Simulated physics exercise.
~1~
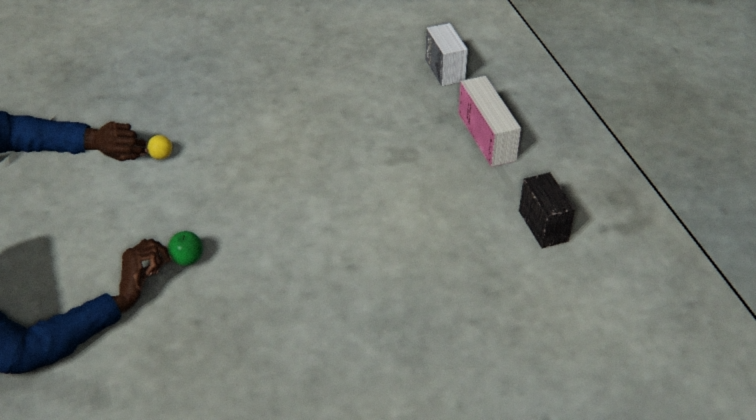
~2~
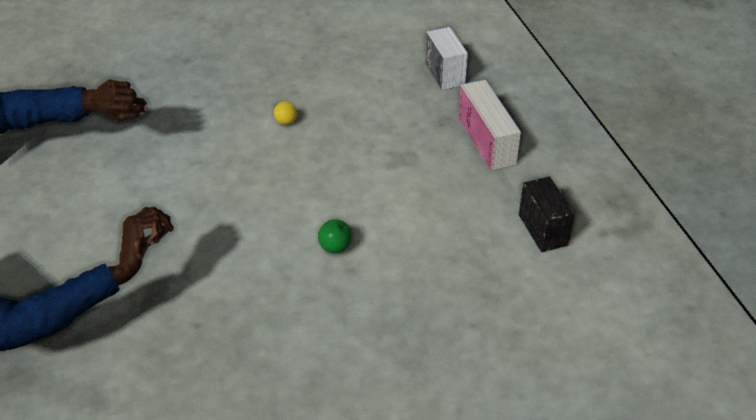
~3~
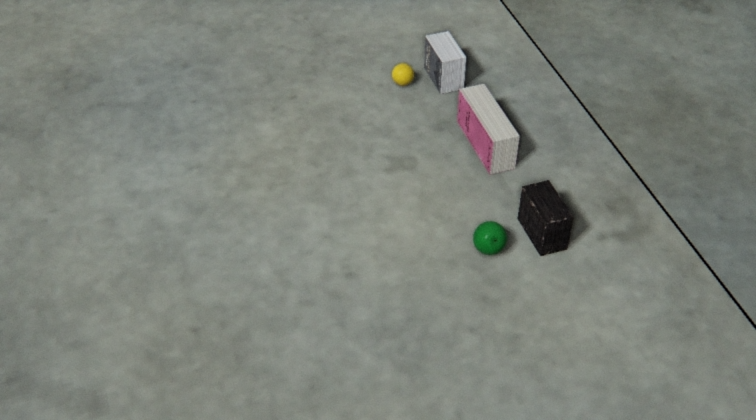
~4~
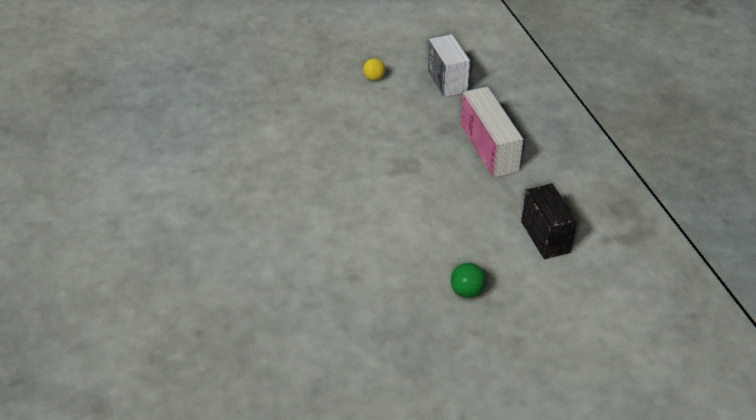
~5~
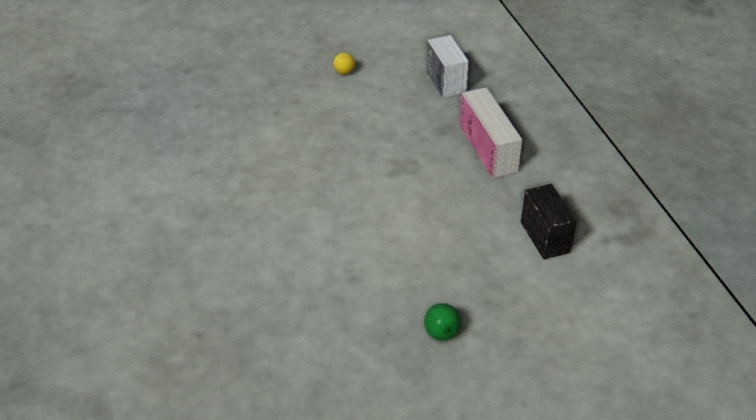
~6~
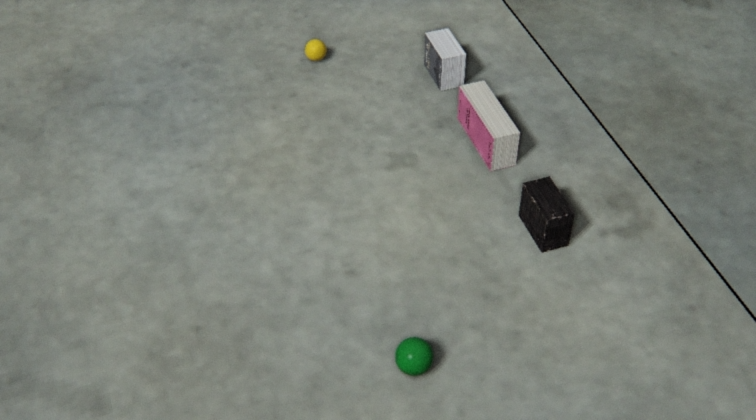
We see two hands release a small round yellow object and a larger green one, which roll right toward a row of grey, pink and black blocks. Both bounce back, the yellow one rolling left and slightly up, the green one down and to the left.
